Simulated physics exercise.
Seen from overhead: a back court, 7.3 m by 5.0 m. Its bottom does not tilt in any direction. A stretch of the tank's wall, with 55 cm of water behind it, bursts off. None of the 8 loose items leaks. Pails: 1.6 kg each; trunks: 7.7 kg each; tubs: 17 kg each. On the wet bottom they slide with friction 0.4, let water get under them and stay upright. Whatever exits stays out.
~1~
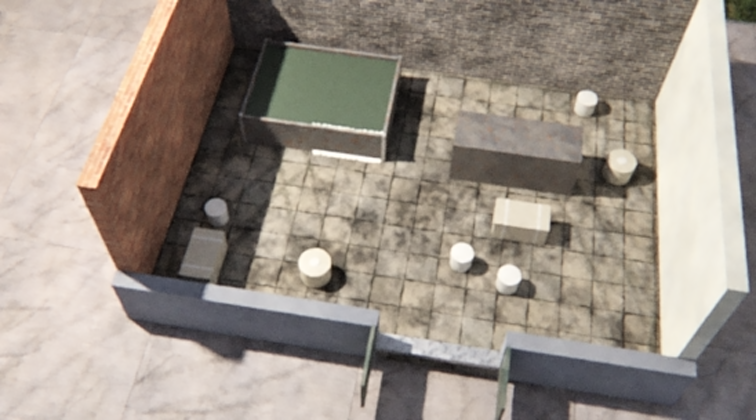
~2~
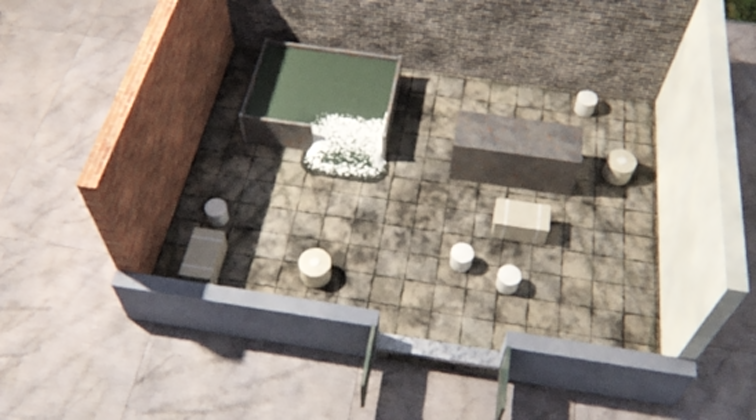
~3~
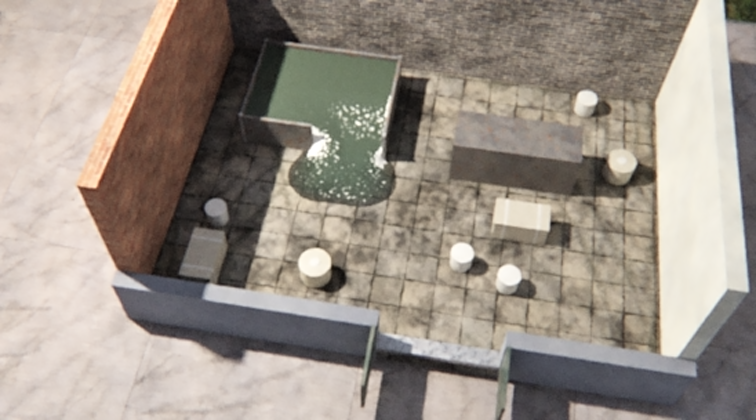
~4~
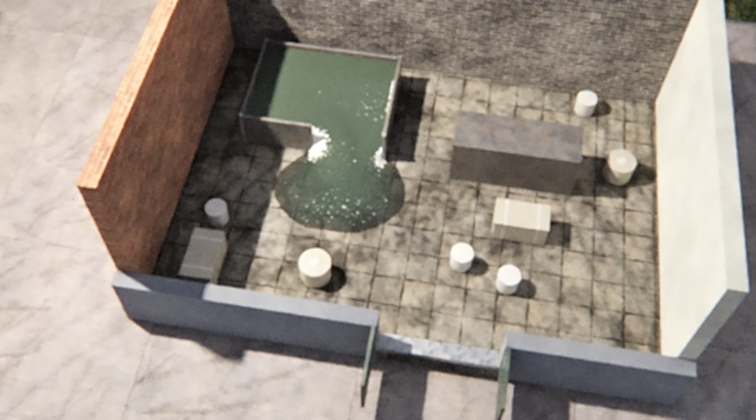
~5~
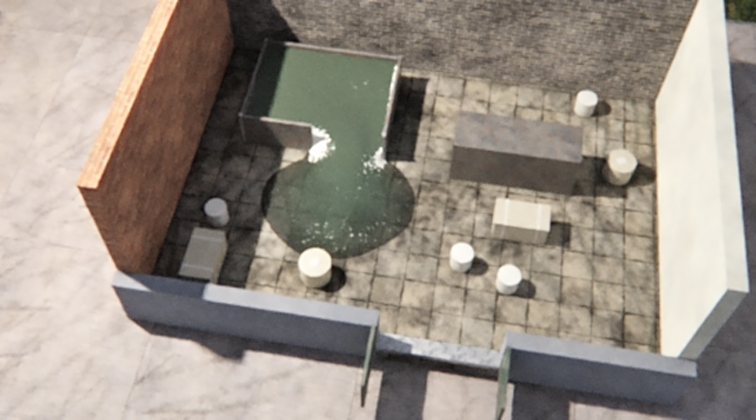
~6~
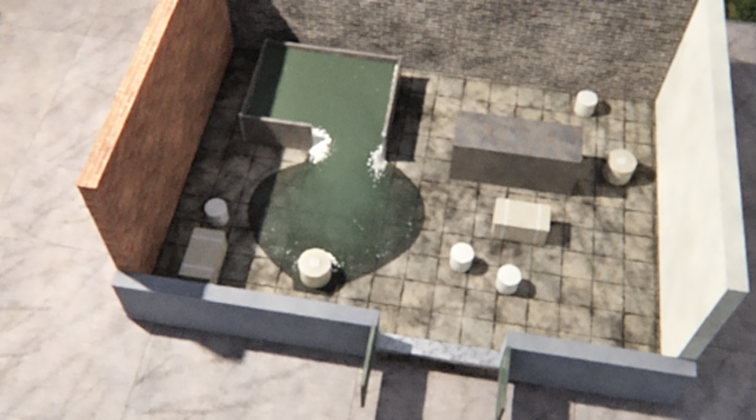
Green water bursting through the front of a walled tank and spreading across a paved courtyard, reaching around a pale round tub.
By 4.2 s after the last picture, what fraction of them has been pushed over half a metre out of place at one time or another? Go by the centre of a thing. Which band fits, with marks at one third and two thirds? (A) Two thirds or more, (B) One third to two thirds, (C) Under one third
B.
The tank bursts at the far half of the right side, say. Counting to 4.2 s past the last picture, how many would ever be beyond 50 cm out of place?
Count: 2.
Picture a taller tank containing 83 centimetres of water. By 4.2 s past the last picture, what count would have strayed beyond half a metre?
The answer would then be 5.
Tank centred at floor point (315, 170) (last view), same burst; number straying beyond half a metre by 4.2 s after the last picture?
That would give 4.
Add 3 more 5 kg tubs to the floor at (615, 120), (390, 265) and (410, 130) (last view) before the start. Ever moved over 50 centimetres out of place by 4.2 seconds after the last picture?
Outcome: Stays within first, breaks the threshold next, stays within last.
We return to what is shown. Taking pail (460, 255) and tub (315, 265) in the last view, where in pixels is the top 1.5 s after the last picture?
Near (513, 284) and (301, 286).
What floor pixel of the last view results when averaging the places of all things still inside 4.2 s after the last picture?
Near (474, 216).
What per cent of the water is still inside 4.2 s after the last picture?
Still held: Near 84 %.
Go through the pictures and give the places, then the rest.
In the first frame, a tub at (315, 262), on the bottom; a pail at (588, 98), on the bottom; water covers 3.6 m2; 0 of 8 have shifted.
In the second frame, a tub at (315, 262) rests on the ground; a pail at (588, 98), on the bottom; water covers 4.2 m2; 0 of 8 have shifted.
In the third frame, a tub at (315, 262), on the bottom; a pail at (588, 98), on the bottom; 4.9 m2 under water; 0 of 8 have shifted.
In the fourth frame, a tub at (315, 262), on the bottom; a pail at (588, 98), on the bottom; water covers 5.9 m2; 0 of 8 have shifted.
In the fifth frame, a tub at (315, 262), on the bottom; a pail at (588, 98) rests on the ground; 7.0 m2 under water; 0 of 8 have shifted.
In the sixth frame, a tub at (315, 263) rests on the ground; a pail at (588, 98), on the bottom; water covers 8.1 m2; 0 of 8 have shifted.
Then, 0.4 s after the last picture 0 of 8 are over 50 cm from their spots; 0 afloat.
Then, 1.5 s after the last picture 1 of 8 are over 50 cm from their spots; 2 afloat.
Then, 2.8 s after the last picture 5 of 8 are over 50 cm from their spots; 4 afloat.
Then, 4.2 s after the last picture 5 of 8 are over 50 cm from their spots, and 5 have been at some point; 4 afloat.
